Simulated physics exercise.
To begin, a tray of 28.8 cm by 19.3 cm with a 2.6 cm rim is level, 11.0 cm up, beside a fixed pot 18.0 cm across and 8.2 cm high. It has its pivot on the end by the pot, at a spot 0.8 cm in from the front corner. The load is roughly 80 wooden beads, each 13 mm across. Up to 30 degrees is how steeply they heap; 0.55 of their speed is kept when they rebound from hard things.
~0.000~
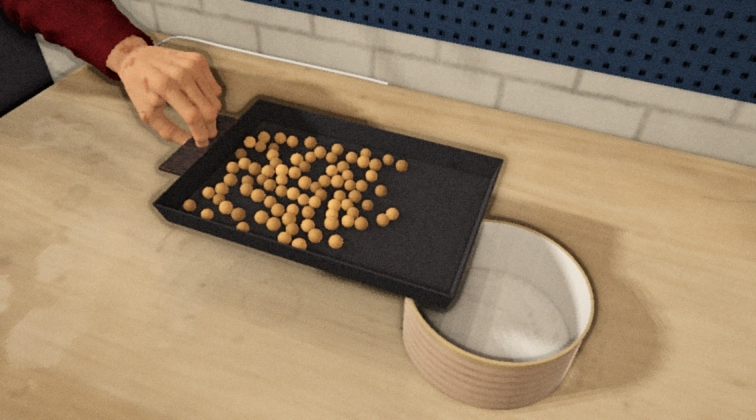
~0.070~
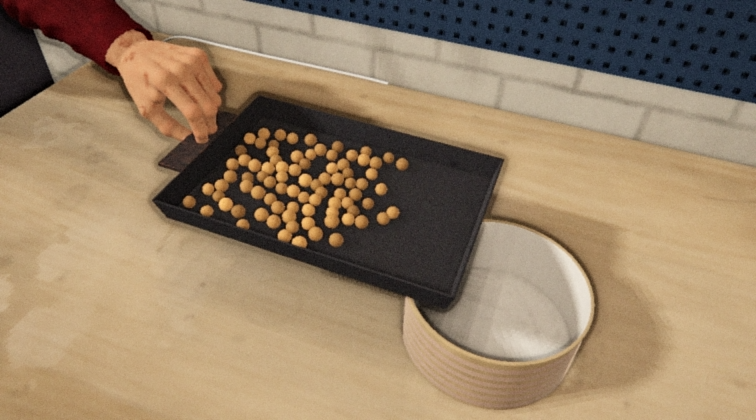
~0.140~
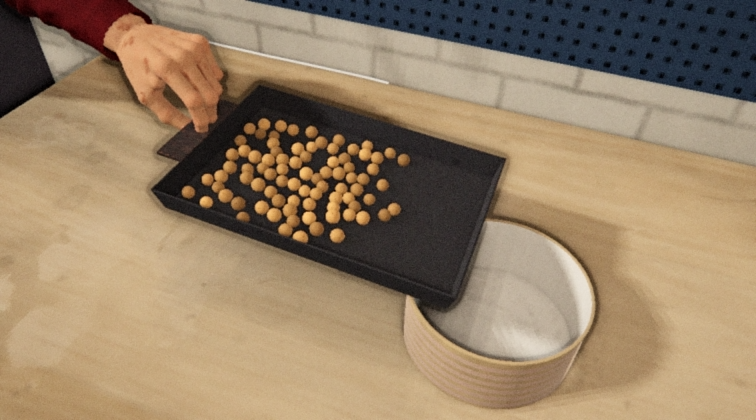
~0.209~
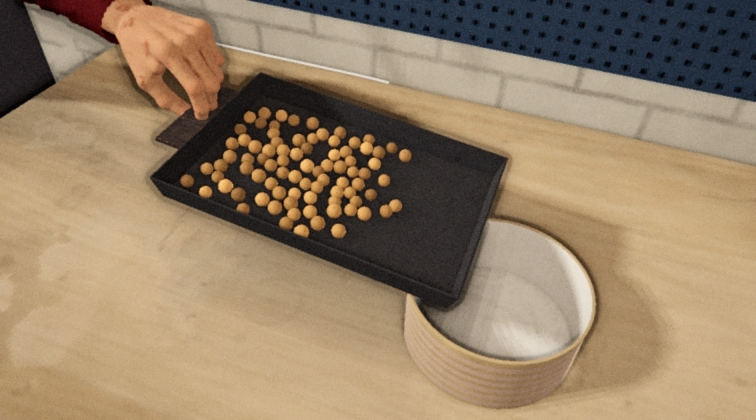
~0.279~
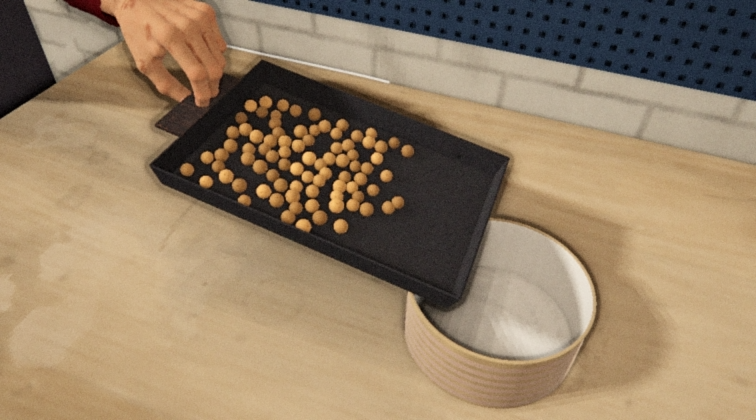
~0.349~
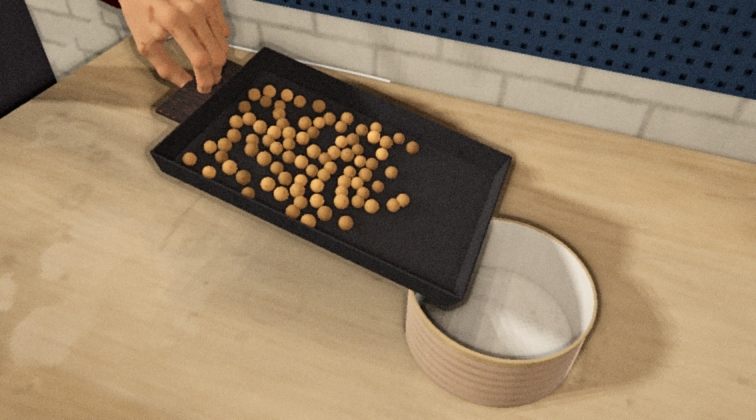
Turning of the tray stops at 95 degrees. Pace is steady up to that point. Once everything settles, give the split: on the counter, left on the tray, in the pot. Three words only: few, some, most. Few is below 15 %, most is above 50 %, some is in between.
Counter - few, left on the tray - few, pot - most.
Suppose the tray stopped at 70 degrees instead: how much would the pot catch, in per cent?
I'd say close to 0 percent.
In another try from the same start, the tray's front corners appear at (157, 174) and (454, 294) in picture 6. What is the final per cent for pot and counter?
Split: Pot = 5, counter = 95.
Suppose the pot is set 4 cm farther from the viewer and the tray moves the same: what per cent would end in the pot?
My estimate: Some 75 per cent.
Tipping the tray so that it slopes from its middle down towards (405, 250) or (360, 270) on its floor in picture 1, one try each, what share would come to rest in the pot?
Roughly 60 % for the first direction, roughly 0 % for the second.
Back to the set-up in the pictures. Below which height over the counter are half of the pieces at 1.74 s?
The halfway mark is near 14 cm.
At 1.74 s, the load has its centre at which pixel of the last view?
Load centre, approx.: (481, 225) px.
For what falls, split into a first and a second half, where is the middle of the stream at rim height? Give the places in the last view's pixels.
Near (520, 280) at first, near (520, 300) afterwards.
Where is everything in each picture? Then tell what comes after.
Tray tilt 0 degrees, front corners at (162, 201) and (448, 290); middle of the pieces at (305, 183); pot at (499, 284), in the first picture.
Tray tilt 1 degrees, front corners at (162, 198) and (449, 290); middle of the pieces at (305, 180), in the second picture.
Tray tilt 4 degrees, front corners at (161, 187) and (451, 290), lowest corner right front; middle of the pieces at (306, 174), in the third picture.
Tray tilt 7 degrees, front corners at (160, 176) and (453, 290), lowest corner right front; middle of the pieces at (307, 166), in the fourth picture.
Tray tilt 10 degrees, front corners at (160, 163) and (455, 291), lowest corner right front; middle of the pieces at (309, 159), in the fifth picture.
Tray tilt 13 degrees, front corners at (161, 151) and (457, 291), lowest corner right front; middle of the pieces at (314, 152); pot at (501, 281). The tray's pace is about 45 degrees a second, in the sixth picture.
Then, at 1.19 s, tilt 51 degrees; the tray holds 100 %, the pot 0 %.
After 1.74 s, tilt 76 degrees; the tray holds 100 %, the pot 0 %.
After 2.36 s, tilt 95 degrees; the tray holds 10 %, the pot 85 %.
By 3.2 s all is still; counter 5 %, tray 0 %, pot 95 %.
